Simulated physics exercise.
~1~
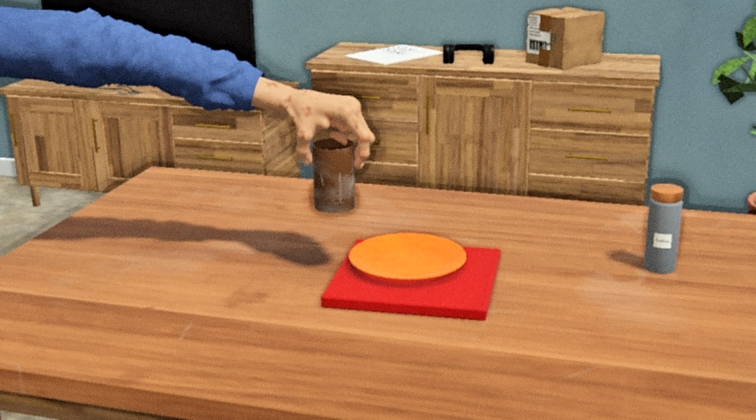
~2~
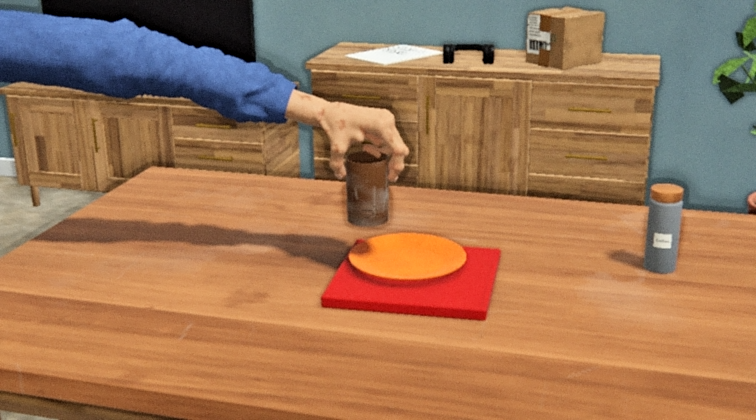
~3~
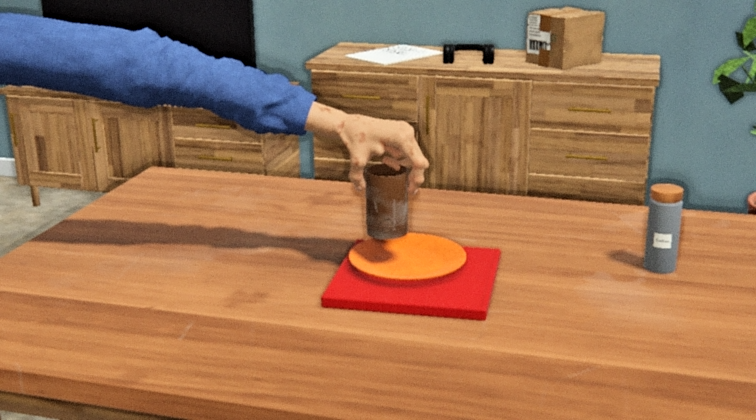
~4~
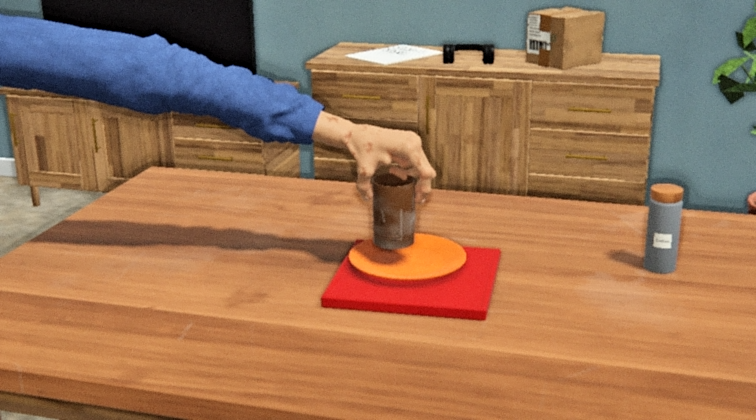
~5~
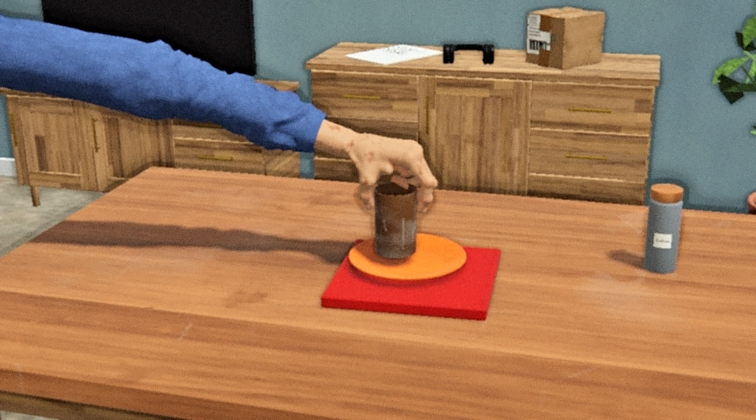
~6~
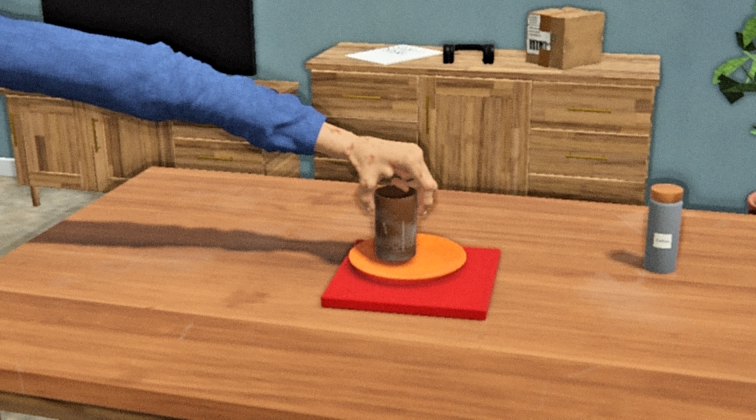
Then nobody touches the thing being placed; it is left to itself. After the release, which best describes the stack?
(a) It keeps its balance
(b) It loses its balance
a, it keeps its balance.
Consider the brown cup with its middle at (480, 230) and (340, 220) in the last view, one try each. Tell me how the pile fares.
First try: It loses its balance; second try: It gives way.
Then, 0.20 s past the last view, nothing moves.
Then, 0.50 s past the last view, brown cup resting near (396, 223).
Finally, all 4 still in place. Final places as the last picture's camera would see them, brown cup near (396, 223). The pile stays up.
